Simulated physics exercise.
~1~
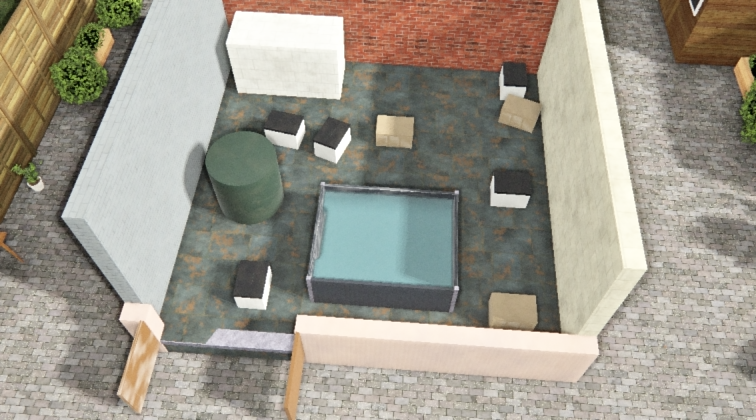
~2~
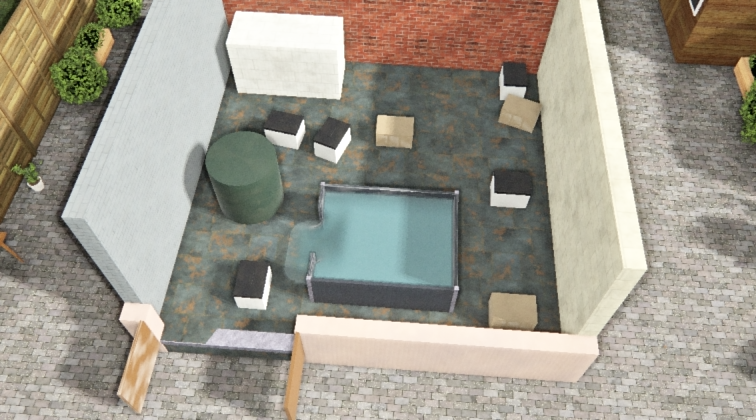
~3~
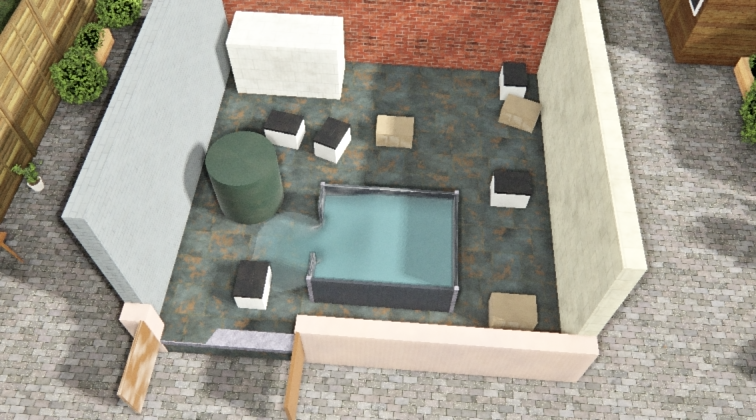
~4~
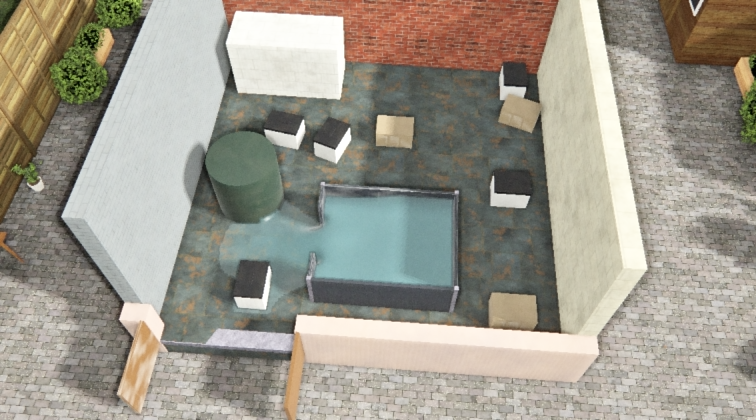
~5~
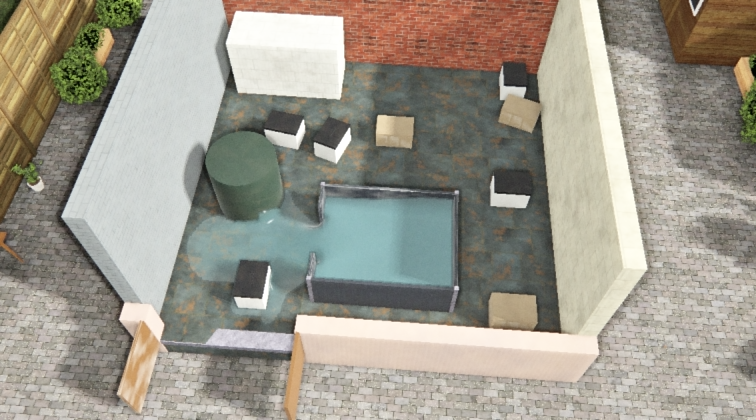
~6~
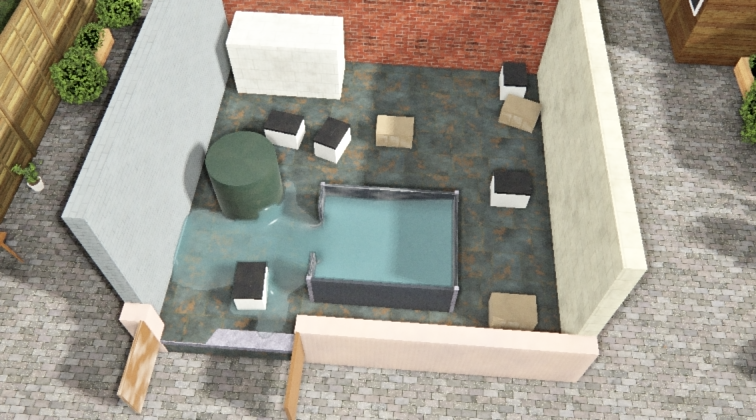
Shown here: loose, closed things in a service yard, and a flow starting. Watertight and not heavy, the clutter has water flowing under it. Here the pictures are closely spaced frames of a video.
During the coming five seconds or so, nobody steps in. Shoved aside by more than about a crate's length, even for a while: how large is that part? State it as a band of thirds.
It falls in the band below one third.
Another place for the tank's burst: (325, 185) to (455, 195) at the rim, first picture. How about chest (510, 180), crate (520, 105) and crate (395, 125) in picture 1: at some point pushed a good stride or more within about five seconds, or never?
First covers that distance, second covers that distance, third covers that distance.
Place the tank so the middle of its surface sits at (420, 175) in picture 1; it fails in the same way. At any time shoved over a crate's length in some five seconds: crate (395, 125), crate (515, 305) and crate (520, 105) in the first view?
The three, one by one: Short of that, short of that and short of that.
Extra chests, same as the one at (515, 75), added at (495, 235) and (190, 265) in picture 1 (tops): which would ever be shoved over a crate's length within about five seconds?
Outcome per entry: Stays where it is / gets dislodged.
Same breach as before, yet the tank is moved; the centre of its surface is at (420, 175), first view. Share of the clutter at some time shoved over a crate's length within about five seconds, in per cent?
Roughly 20 in a hundred.
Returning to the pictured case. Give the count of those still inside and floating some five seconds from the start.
The count comes to 0.
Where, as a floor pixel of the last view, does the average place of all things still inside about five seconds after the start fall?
Roughly (436, 159).
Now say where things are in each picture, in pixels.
A chest at (251, 278) rests on the ground; a chest at (332, 132), on the bottom; 0 of 8 have shifted, in the first picture.
A chest at (251, 278), on the bottom; a chest at (332, 132) rests on the ground; 0 of 8 have shifted, in the second picture.
A chest at (251, 278) rests on the ground; a chest at (332, 132), on the bottom; 0 of 8 have shifted, in the third picture.
A chest at (251, 278), on the bottom; a chest at (332, 132), on the bottom; 0 of 8 have shifted, in the fourth picture.
A chest at (251, 278), on the bottom; a chest at (332, 132) rests on the ground; 0 of 8 have shifted, in the fifth picture.
A chest at (249, 279) rests on the ground; a chest at (332, 132) rests on the ground; 0 of 8 have shifted, in the sixth picture.
A moment on, 0 of 8 are well off their spots; 0 afloat.
Next, 1 of 8 are well off their spots; 0 afloat.
Later, 1 of 8 are well off their spots; 0 afloat.
In the end, 1 of 8 are well off their spots, and 1 have been at some point; 0 afloat.
